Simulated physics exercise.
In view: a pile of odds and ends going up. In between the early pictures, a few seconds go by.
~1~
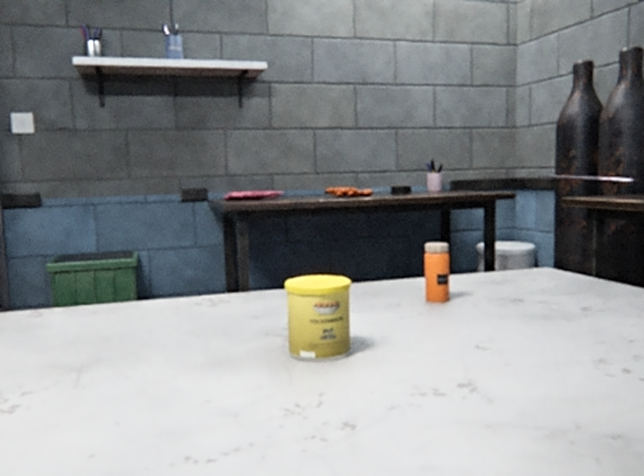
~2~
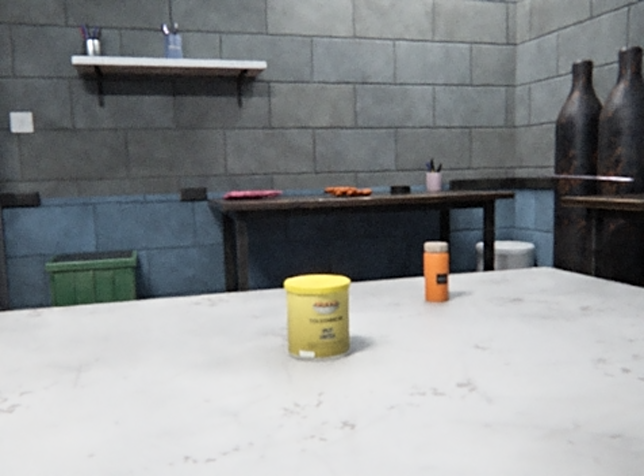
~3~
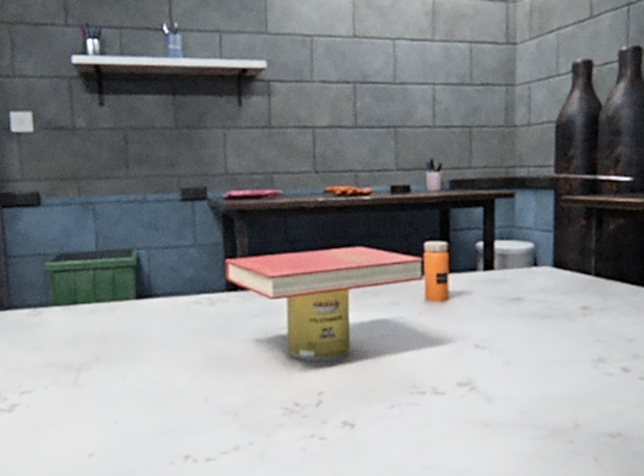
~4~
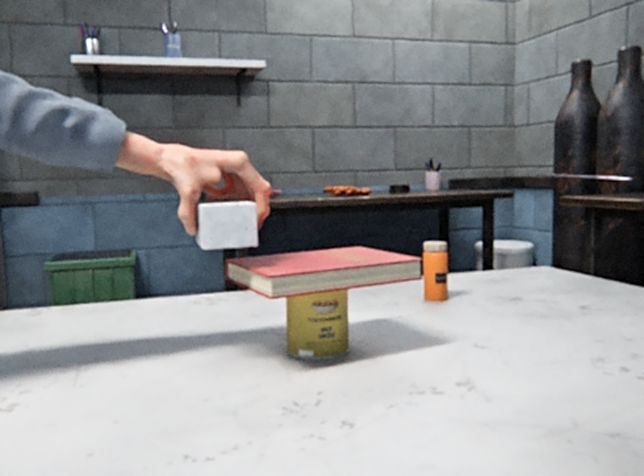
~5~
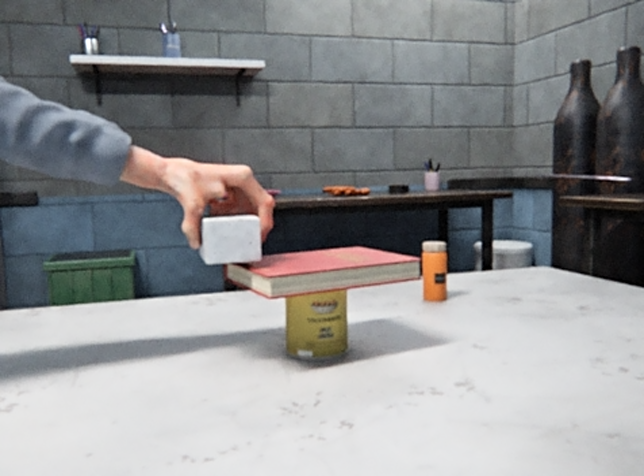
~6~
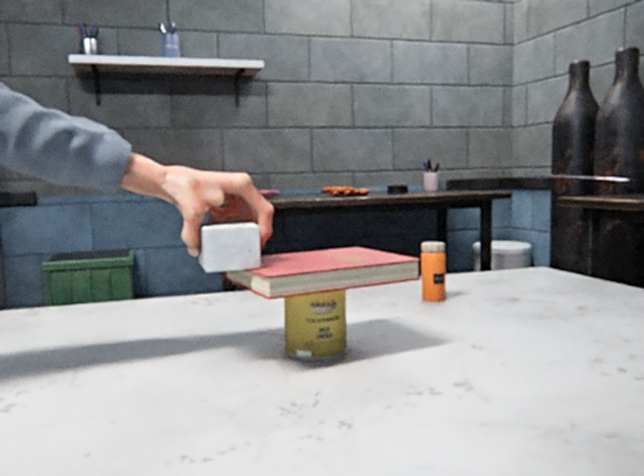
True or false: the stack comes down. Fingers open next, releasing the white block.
True.
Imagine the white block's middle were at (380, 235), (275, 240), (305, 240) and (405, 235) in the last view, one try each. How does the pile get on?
Well, the first time it stays intact, the second time it stays intact, the third time it stays intact, and the fourth time it tips over.
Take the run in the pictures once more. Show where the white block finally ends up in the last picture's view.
Look around (190, 336) in the final frame.
Then, 0.30 s on from there, white block now fallen.
Then, 0.50 s on from there, things are still on the move.
In the end, fallen, white block; the other 3 unmoved. At the end, from the last picture's camera, white block near (190, 336). The pile gives way.
